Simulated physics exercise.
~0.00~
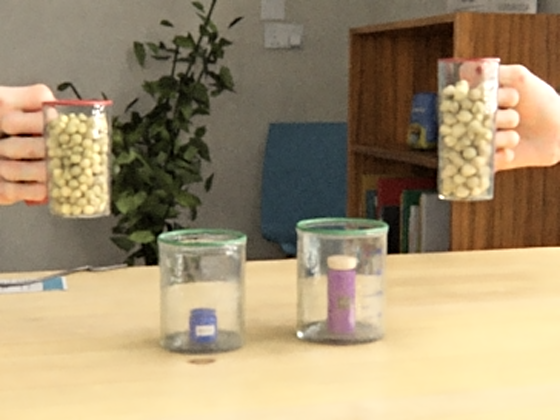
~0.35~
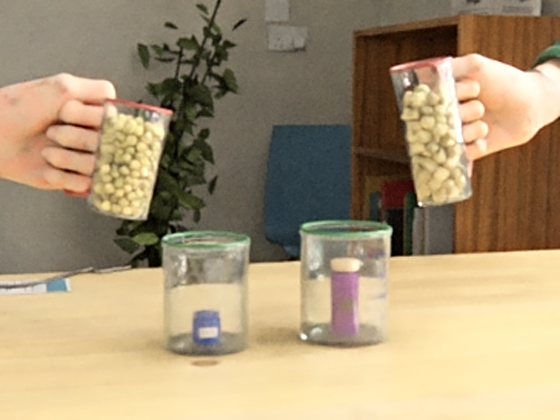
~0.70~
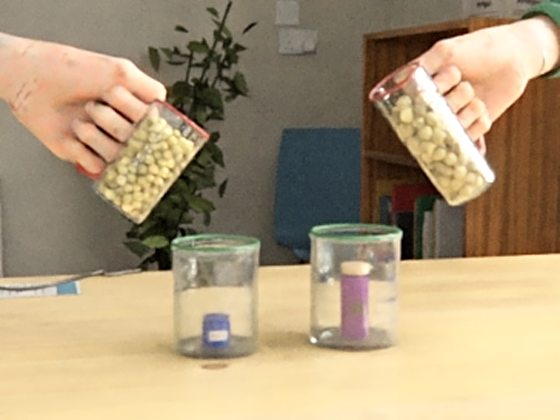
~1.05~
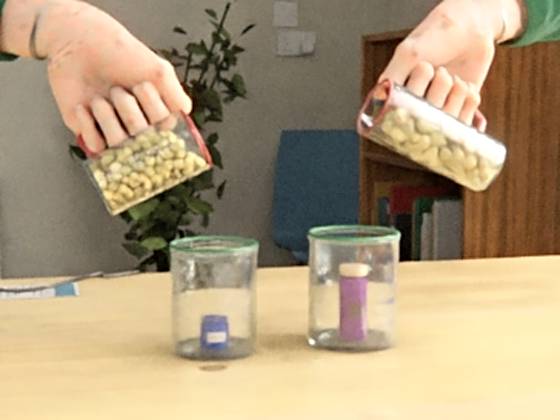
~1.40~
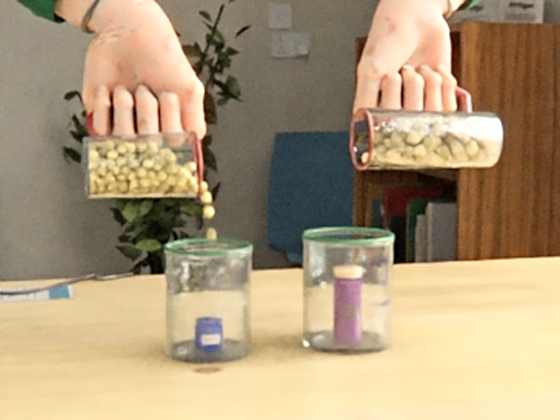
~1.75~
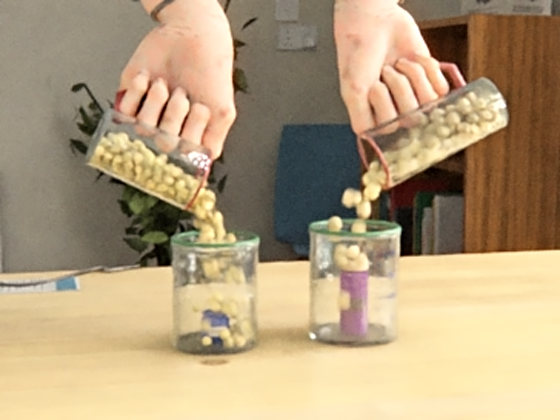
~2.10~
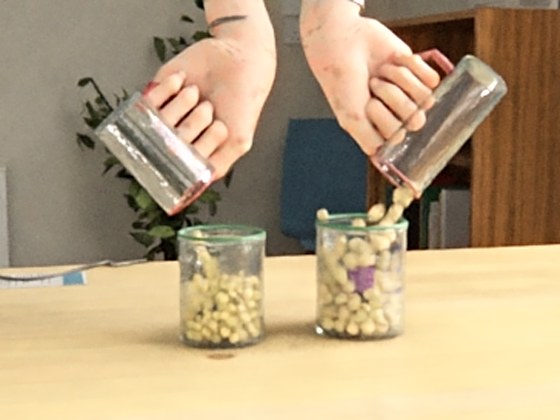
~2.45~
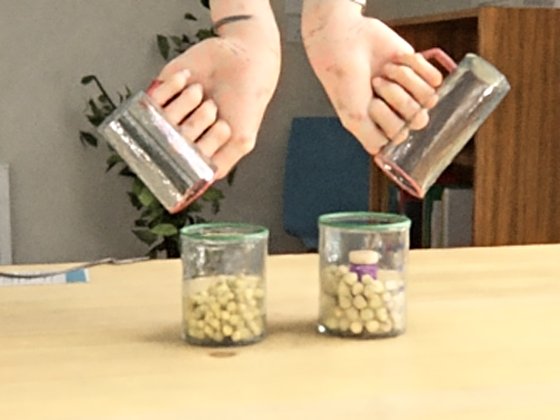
Two hands hold clear, red-rimmed cups of pale beige pellets above a light wooden table, seen from the front by a slightly swaying camera. Below stand two green-rimmed glass containers, the left holding a small blue object and the right a taller purple one, with a plant, blue chair and wooden shelf behind. The hands tip the cups inward until they lie on their sides, and pellets begin falling from the left cup, then the right. Both cups empty completely. The blue object ends up covered, while the purple one's top still shows above the pellets.
